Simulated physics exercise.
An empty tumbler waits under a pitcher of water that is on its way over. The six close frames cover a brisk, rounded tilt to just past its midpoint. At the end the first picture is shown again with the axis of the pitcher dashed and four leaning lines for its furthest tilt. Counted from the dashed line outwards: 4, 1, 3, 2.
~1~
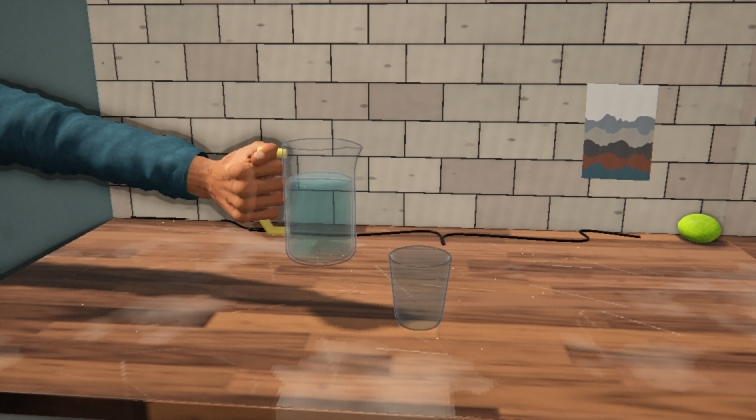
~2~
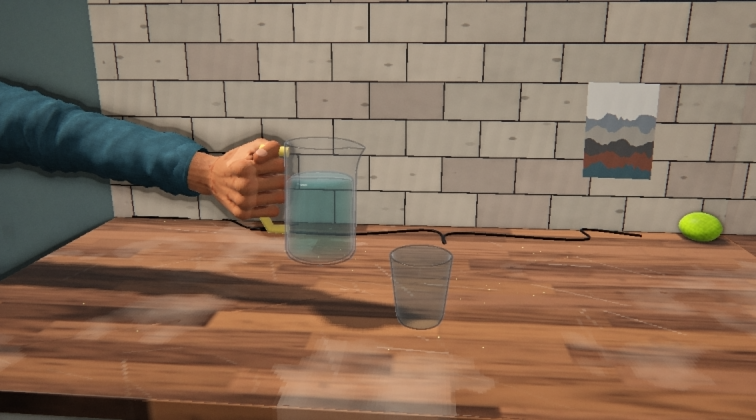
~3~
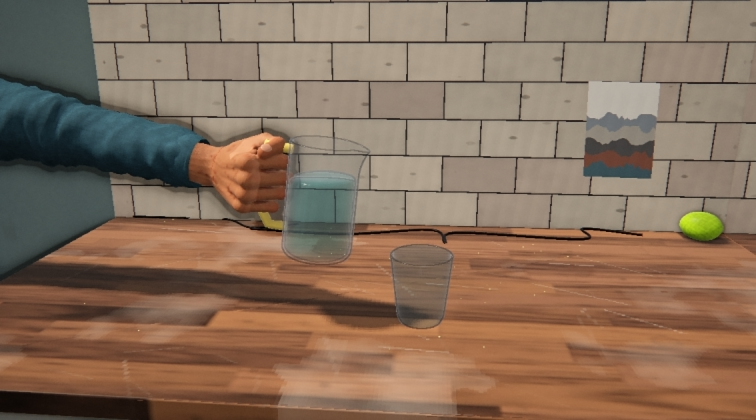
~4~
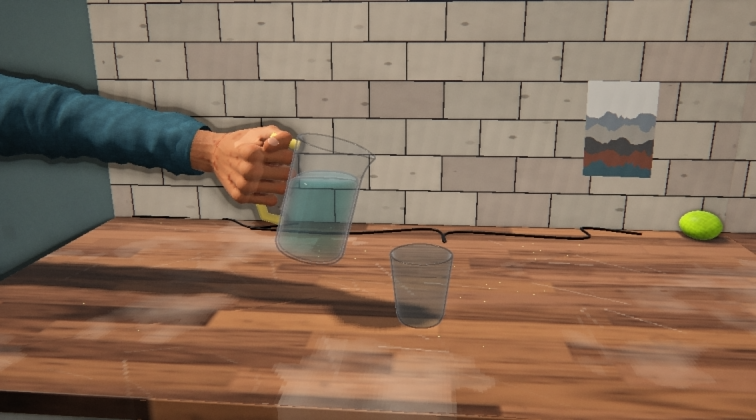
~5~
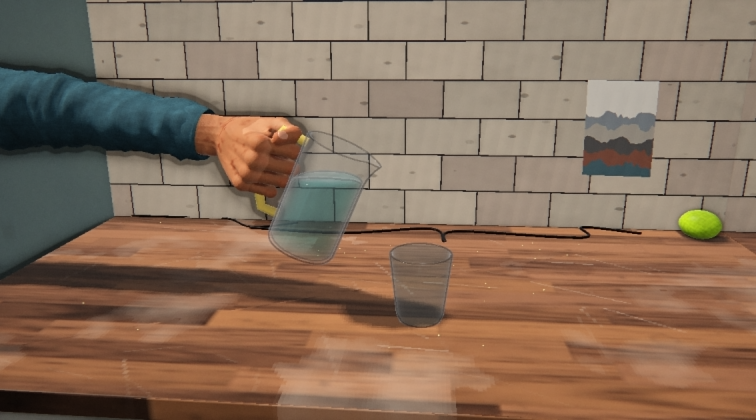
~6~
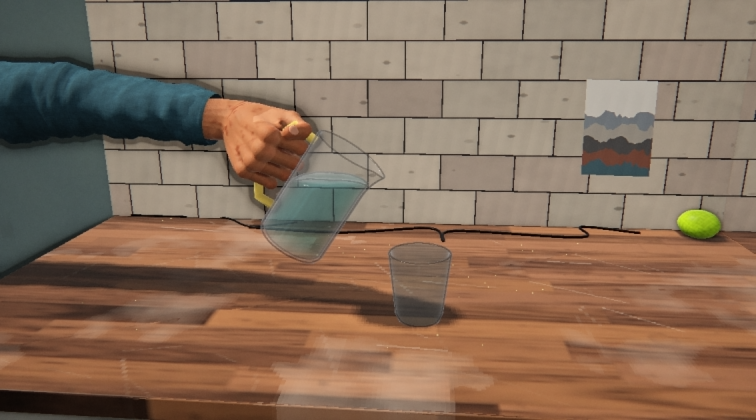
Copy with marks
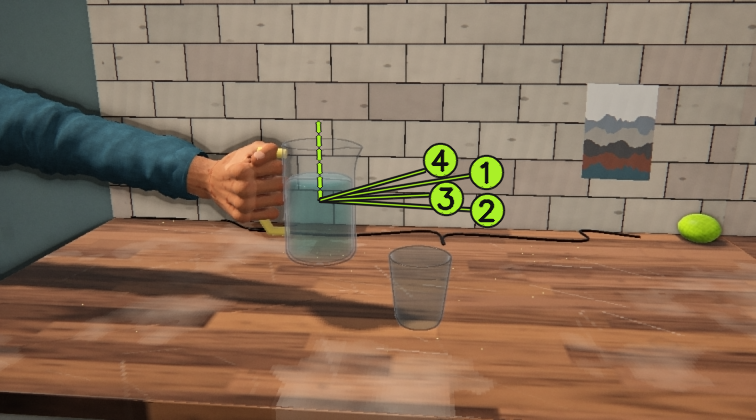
The clip shows a hand in a blue sleeve holding a clear pitcher of water by its handle above a wooden counter, then gradually tilting it rightward near an empty tumbler, with no water leaving the pitcher.
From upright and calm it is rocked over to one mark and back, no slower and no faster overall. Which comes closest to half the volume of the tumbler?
Tilt 4 does it best.
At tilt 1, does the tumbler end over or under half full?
Over half.
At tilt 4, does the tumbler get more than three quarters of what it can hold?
No.
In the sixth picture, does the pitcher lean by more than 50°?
No.
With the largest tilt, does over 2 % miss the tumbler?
Yes.
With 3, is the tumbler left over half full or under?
Over.
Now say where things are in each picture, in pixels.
Upright, lip at (361, 147); rim of the tumbler round (420, 255); nothing has left yet.
Upright, lip at (363, 147); nothing has left yet.
Tipped about 7°, lip at (368, 151); nothing has left yet.
Tipped about 14°, lip at (374, 157); nothing has left yet.
Tipped about 23°, lip at (380, 166); nothing has left yet.
Tipped about 33°, lip at (384, 176); nothing has left yet.
On the marked copy, 1 at (469, 175); 2 at (470, 209); 3 at (429, 194); 4 at (424, 170).
With 1, the tumbler ends with about 70 % of what it can hold.
With 2, the tumbler ends with about 81 % of what it can hold; 20 % of the water is spilt.
With 3, the tumbler ends with about 82 % of what it can hold; 8 % of the water is spilt.
With 4, the tumbler ends with about 51 % of what it can hold.
